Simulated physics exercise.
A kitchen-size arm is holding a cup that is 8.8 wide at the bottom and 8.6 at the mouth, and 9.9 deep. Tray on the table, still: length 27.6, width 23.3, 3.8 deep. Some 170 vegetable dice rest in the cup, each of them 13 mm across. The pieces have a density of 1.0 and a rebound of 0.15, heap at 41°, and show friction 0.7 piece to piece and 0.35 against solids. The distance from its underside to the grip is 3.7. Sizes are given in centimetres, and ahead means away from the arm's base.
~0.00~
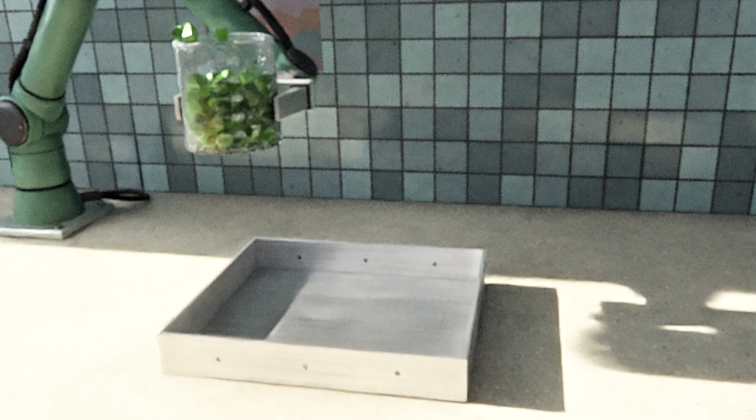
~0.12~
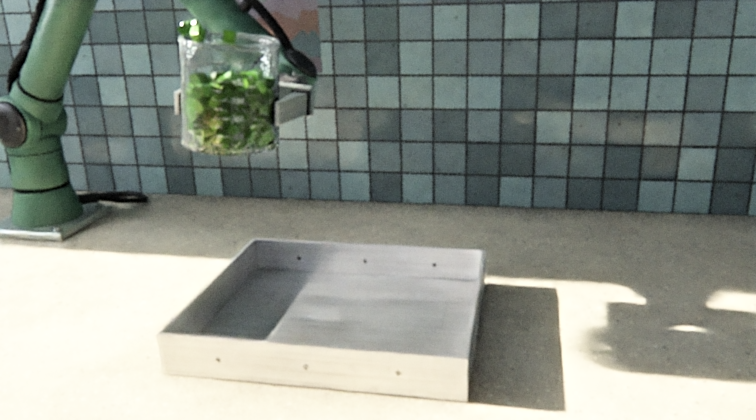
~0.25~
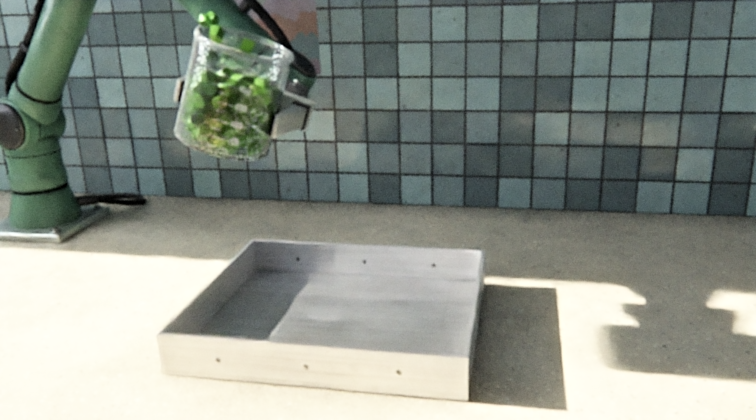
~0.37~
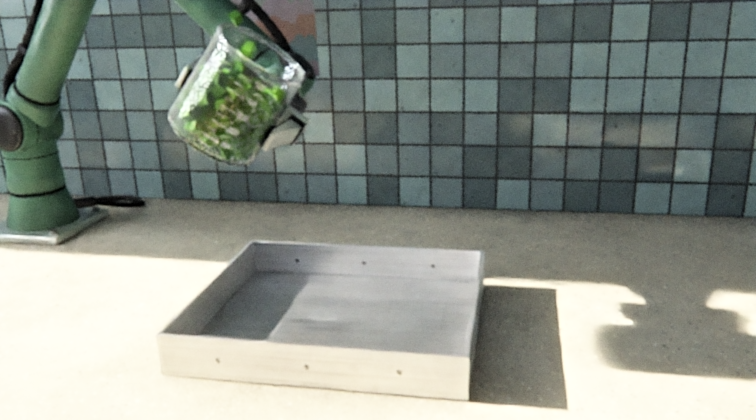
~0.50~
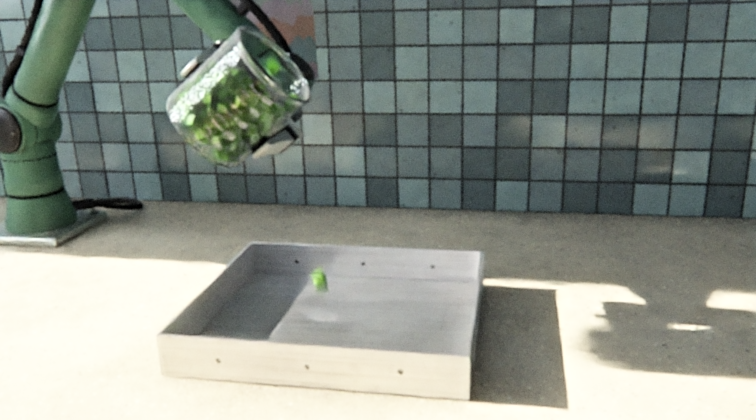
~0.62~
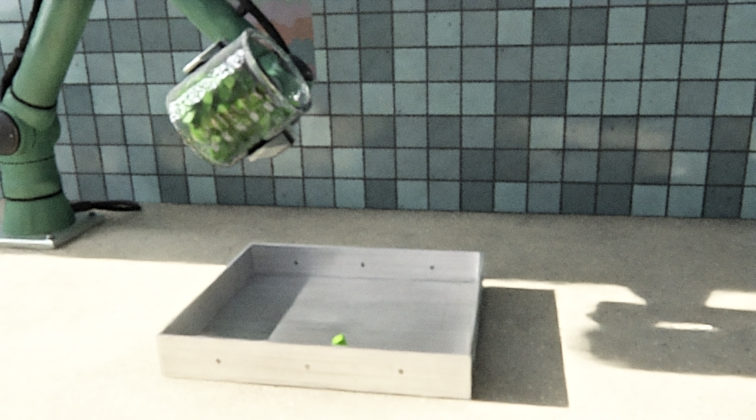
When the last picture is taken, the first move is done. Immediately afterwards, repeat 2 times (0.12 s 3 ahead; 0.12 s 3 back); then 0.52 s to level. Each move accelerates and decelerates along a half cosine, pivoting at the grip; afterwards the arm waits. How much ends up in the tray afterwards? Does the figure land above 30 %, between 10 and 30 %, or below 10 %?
The figure lands below 10 %.
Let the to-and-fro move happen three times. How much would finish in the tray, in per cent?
It would come to around 0 %.
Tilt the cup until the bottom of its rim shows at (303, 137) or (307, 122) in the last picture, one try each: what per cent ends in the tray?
About 20 and 5 per cent.
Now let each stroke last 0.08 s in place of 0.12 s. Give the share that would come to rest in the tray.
Estimate for that case: 5 %.
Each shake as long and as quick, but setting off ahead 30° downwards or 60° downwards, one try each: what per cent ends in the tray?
First try about 0 %, second try about 0 %.
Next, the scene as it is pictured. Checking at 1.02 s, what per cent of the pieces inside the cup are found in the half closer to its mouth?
35 per cent.
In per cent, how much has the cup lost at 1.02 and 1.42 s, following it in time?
Around 0 % and around 0 %.
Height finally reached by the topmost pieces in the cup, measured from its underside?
Around 9.5 cm above the underside.
After 1.02 s, tilted 56° forward, highest piece 26 above the table; 169 in the cup, 1 in the tray.
After 1.42 s, tilted 18° forward, highest piece 27 above the table; 169 in the cup, 1 in the tray.
After 1.82 s, level, highest piece 29 above the table; 169 in the cup, 1 in the tray.
After 2.87 s, level, highest piece 29 above the table; 169 in the cup, 1 in the tray.
At rest, 169 in the cup, 1 in the tray. That is 1 % in the tray.
